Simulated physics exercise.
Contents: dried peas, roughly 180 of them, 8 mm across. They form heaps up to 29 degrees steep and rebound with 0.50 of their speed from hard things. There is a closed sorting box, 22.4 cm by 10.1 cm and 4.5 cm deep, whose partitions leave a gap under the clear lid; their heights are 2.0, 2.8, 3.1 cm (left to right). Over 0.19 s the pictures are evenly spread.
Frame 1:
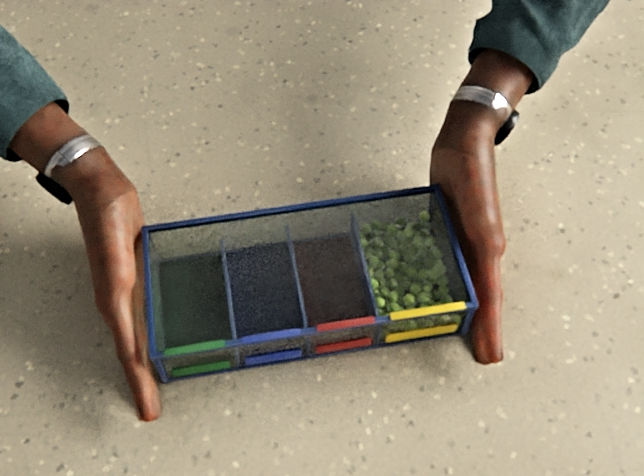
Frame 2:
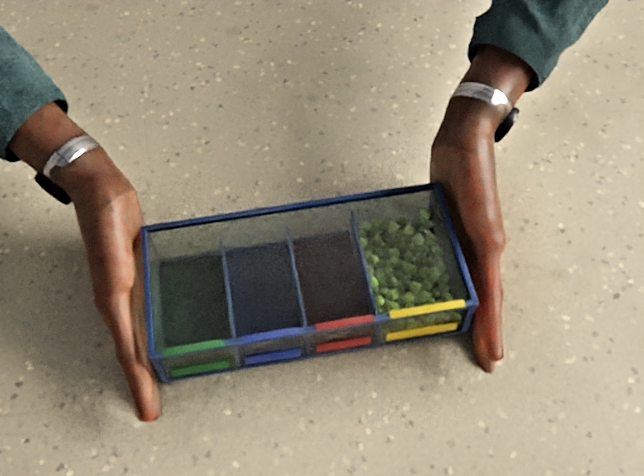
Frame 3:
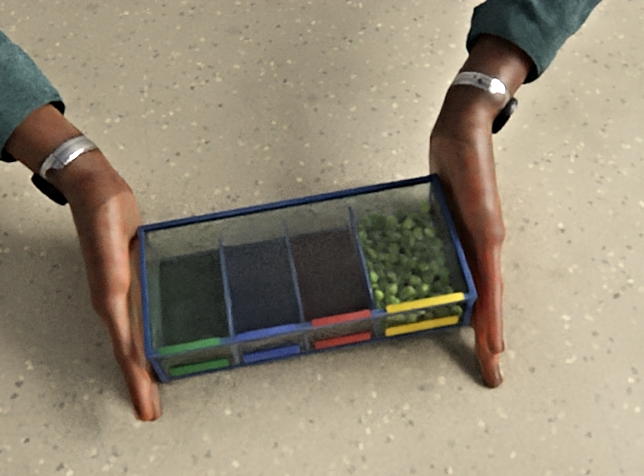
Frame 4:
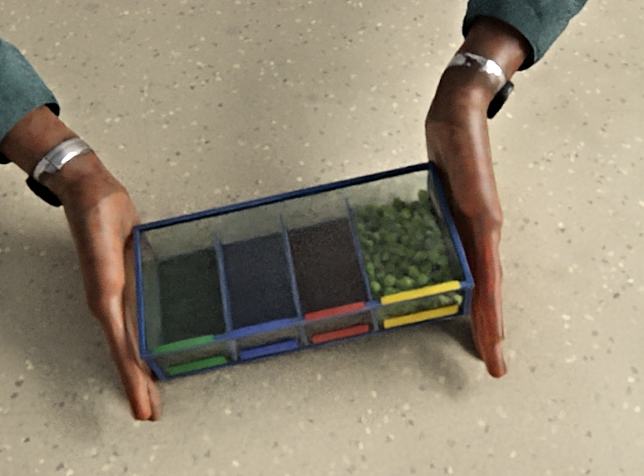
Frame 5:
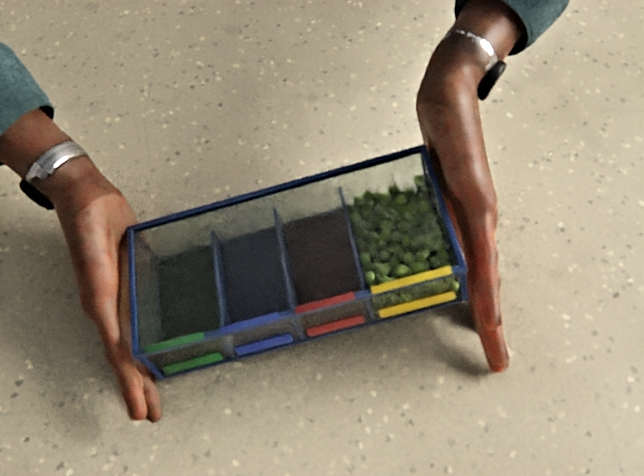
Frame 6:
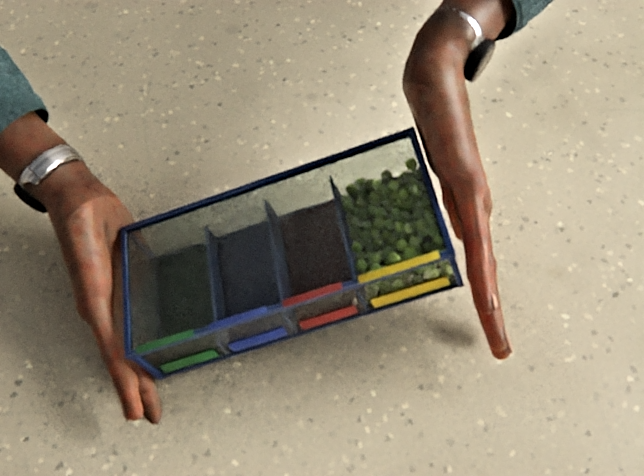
Clear-lidded sorting box with green peas in its yellow-marked right compartment tilting gradually as two hands raise its right end.
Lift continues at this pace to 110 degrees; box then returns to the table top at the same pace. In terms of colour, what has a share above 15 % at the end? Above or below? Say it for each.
Red: Fails. Blue: Fails. Green: Succeeds. Yellow: Succeeds.
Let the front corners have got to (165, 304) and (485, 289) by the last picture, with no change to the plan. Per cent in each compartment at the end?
The compartments end with red 0 per cent, blue 0 per cent, green 0 per cent and yellow 100 per cent.
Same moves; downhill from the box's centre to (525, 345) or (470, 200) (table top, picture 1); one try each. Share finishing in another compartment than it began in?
Near 0 and 0 percent, in that order.
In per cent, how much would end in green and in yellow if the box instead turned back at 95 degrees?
Then green would get 15 per cent and yellow 70 per cent.
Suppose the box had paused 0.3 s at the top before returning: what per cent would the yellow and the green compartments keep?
In per cent: Yellow 65; green 30.
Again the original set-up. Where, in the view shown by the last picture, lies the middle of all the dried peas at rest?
Est. centre at rest: (368, 273) px.
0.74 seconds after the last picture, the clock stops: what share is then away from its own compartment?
Value: Close to 25 %.
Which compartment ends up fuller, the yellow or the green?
Yellow comes out ahead.
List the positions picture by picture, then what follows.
The first picture shows box tilt 0 degrees, front corners at (156, 354) and (471, 303); yellow 100 %.
The second picture shows box tilt 1 degrees, front corners at (155, 353) and (471, 301).
The third picture shows box tilt 3 degrees, front corners at (151, 353) and (470, 294), lowest corner left back.
The fourth picture shows box tilt 8 degrees, front corners at (146, 352) and (467, 282), lowest corner left back.
The fifth picture shows box tilt 13 degrees, front corners at (139, 352) and (459, 267), lowest corner left back.
The sixth picture shows box tilt 18 degrees, front corners at (131, 352) and (448, 252), lowest corner left back; yellow 100 %.
Then, 0.74 s after the last picture, tilt 110 degrees; red 5 %, blue 5 %, green 10 %, yellow 75 %.
Then, 1.23 s after the last picture, tilt 48 degrees; red 5 %, green 25 %, yellow 70 %.
Then, 1.79 s after the last picture, tilt 0 degrees; red 5 %, green 25 %, yellow 65 %.
In the end, red 5 %, blue 0 %, green 25 %, yellow 65 %.
